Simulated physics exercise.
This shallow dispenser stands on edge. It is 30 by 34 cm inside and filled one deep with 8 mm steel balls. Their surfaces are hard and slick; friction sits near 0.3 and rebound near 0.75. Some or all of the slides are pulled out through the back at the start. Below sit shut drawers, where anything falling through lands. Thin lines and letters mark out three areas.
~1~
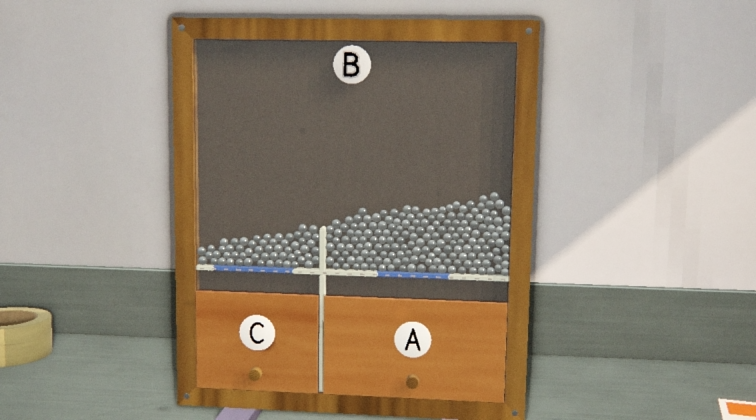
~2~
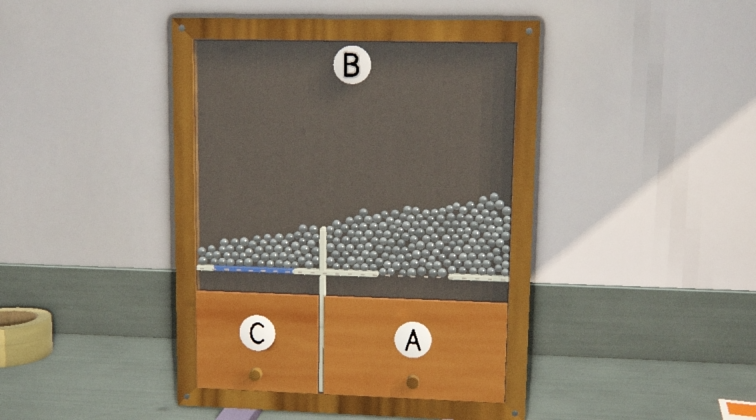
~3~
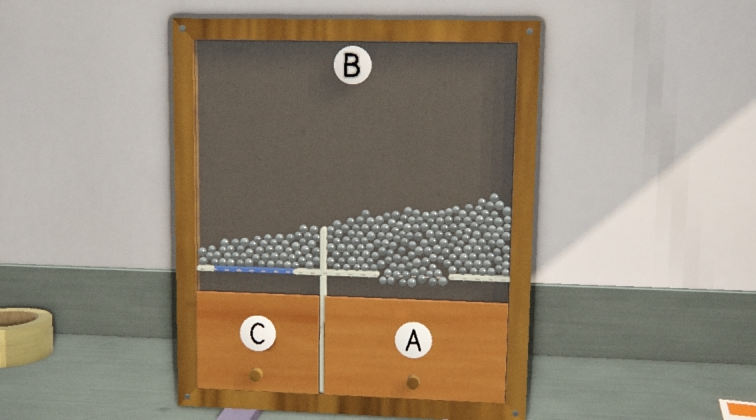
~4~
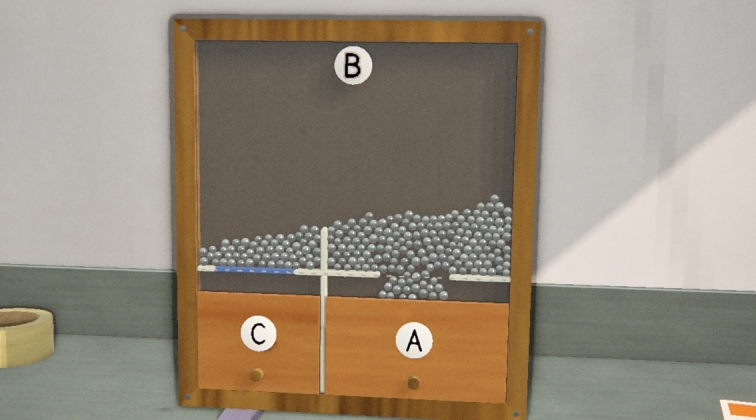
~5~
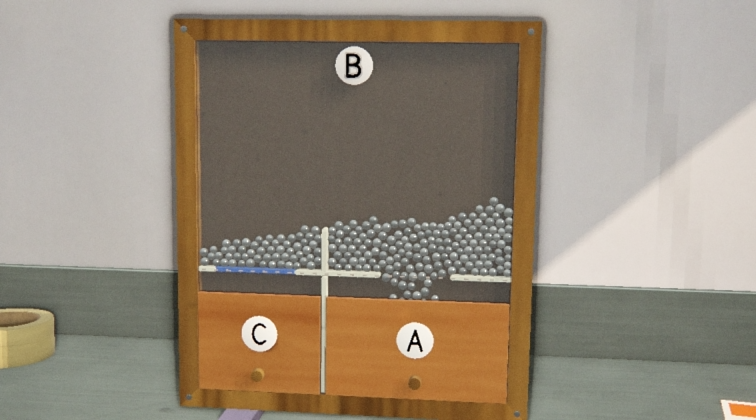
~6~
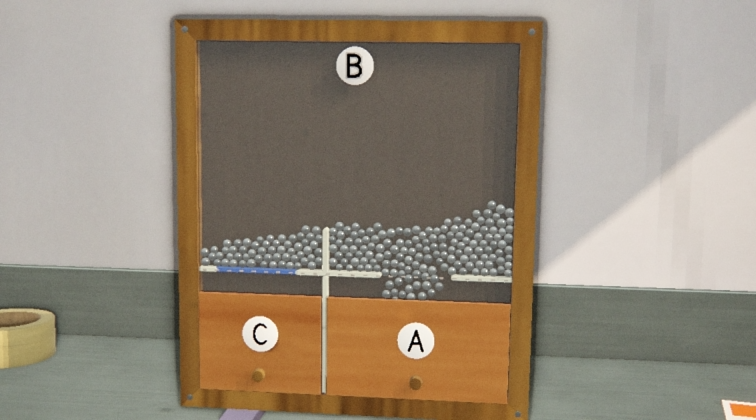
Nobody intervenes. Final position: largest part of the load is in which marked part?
Marked A.
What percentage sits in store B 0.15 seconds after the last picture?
Share: Near 55 per cent.
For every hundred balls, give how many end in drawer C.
Roughly 0 percent of the load.
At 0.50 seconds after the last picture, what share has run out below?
About 65 %.
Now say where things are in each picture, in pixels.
About 240 balls; balls' middle (382, 240); A (413, 340), B (352, 65), C (257, 333); slides (210, 267) to (298, 271), (373, 273) to (454, 276), in the first picture.
In the second picture, 1 of 2 slides gone; balls' middle (383, 241); 0 out.
Balls' middle (385, 243); 9 out, in the third picture.
Balls' middle (389, 249); 19 out, in the fourth picture.
Balls' middle (385, 247); 29 out, in the fifth picture.
Balls' middle (380, 248); 40 out; wall ends (326, 230), in the sixth picture.
Then, 0.15 s later than the last picture, 45 % are out; A 40 %, B 55 %.
Then, 0.50 s later than the last picture, 65 % are out; A 65 %, B 35 %.
Then, 1.20 s later than the last picture, 70 % are out; A 70 %, B 30 %.
At rest 1.5 s after the last picture, 70 % are out; A 70 %, B 30 %, C 0 %.
